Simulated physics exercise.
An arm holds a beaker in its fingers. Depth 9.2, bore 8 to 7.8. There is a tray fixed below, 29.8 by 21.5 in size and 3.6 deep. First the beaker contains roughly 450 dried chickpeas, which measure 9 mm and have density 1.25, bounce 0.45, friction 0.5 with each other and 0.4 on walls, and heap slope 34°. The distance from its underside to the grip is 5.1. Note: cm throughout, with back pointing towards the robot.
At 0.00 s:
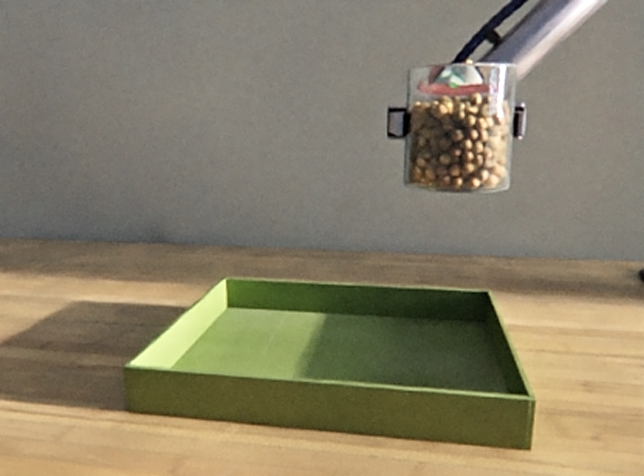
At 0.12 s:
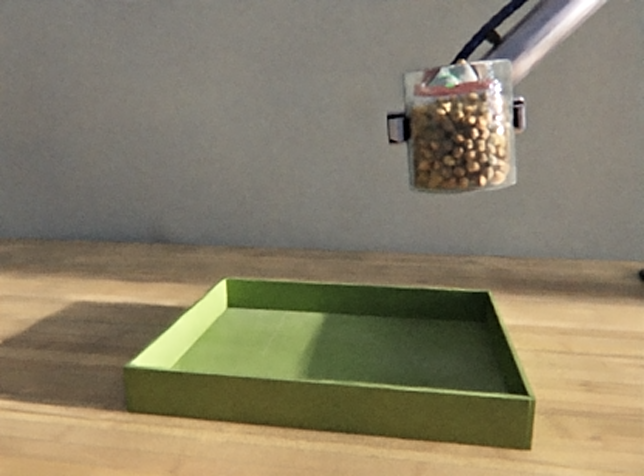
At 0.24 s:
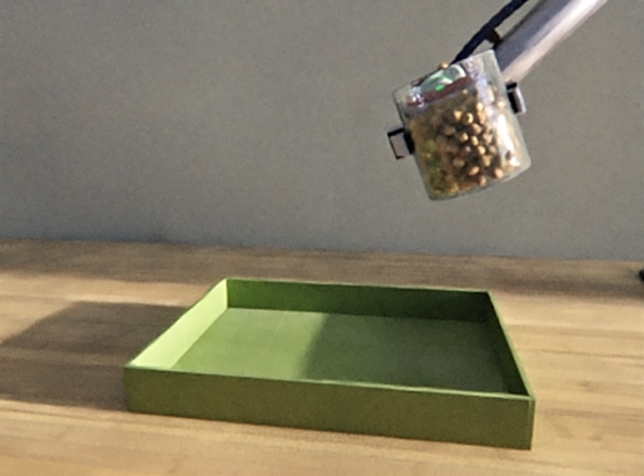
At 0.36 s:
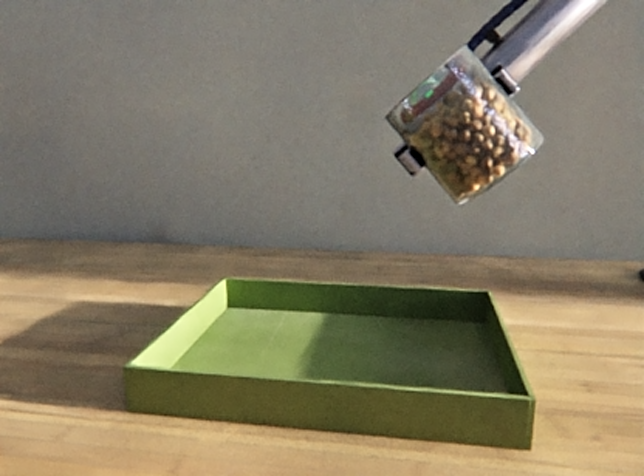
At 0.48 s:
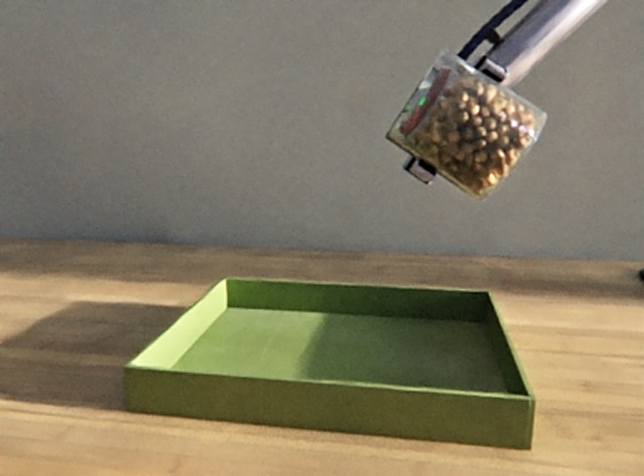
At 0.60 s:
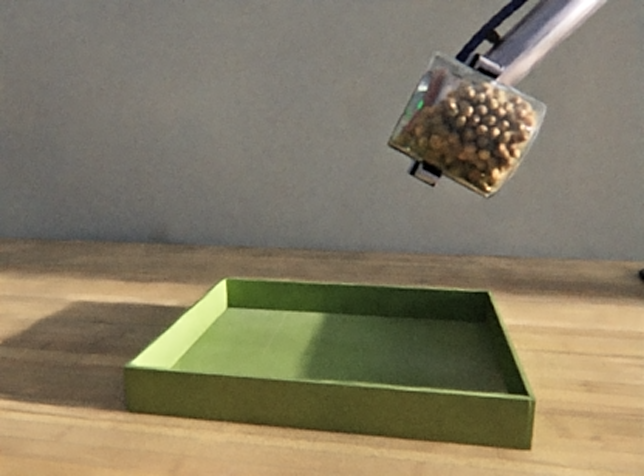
Above a green tray on a wooden table, a robotic arm held a clear beaker of dried chickpeas upright, then steadily tilted it well over to the left, the chickpeas shifting inside the glass.
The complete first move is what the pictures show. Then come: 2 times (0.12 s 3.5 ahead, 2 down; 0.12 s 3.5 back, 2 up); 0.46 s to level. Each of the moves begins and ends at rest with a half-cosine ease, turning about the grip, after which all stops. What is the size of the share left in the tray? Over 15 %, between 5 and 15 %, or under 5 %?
Between 5 and 15 %.
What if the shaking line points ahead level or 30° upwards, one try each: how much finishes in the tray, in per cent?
Near 20 and 40 percent respectively.
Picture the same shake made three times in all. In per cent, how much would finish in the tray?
About 10 per cent, then.
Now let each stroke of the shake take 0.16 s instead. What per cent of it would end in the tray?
About 0 per cent in that case.
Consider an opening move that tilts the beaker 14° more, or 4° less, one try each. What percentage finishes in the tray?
Roughly 30 and 5 percent.
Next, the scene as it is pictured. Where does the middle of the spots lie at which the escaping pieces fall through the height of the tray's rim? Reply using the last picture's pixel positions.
Roughly at (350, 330).
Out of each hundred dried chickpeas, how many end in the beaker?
90 percent.
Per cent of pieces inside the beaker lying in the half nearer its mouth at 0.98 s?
That share comes to roughly 40 percent.
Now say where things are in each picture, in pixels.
The first frame shows beaker middle at (458, 130), level; upper third of the load around (458, 120), from x 415 to 505, top at y 65; 446 in the beaker.
The second frame shows beaker middle at (459, 130), tilted 6° forward; upper third of the load around (460, 119), from x 415 to 505, top at y 65.
The third frame shows beaker middle at (460, 129), tilted 22° forward; upper third of the load around (467, 119), from x 415 to 515, top at y 65.
The fourth frame shows beaker middle at (462, 128), tilted 41° forward; upper third of the load around (475, 116), from x 410 to 525, top at y 85.
The fifth frame shows beaker middle at (463, 127), tilted 57° forward; upper third of the load around (478, 112), from x 415 to 530, top at y 80.
The sixth frame shows beaker middle at (464, 126), tilted 63° forward; upper third of the load around (481, 112), from x 400 to 530, top at y 85; 446 in the beaker.
By 0.98 s, tilted 63° forward, highest piece 22 above the table; 429 in the beaker, 15 in the tray, 2 in flight or on a rim.
By 1.35 s, tilted 23° forward, highest piece 25 above the table; 409 in the beaker, 36 in the tray, 1 in flight or on a rim.
By 1.74 s, level, highest piece 25 above the table; 409 in the beaker, 37 in the tray.
By 2.79 s, level, highest piece 25 above the table; 409 in the beaker, 37 in the tray.
Final count, 409 in the beaker, 37 in the tray. That is 8 % in the tray.
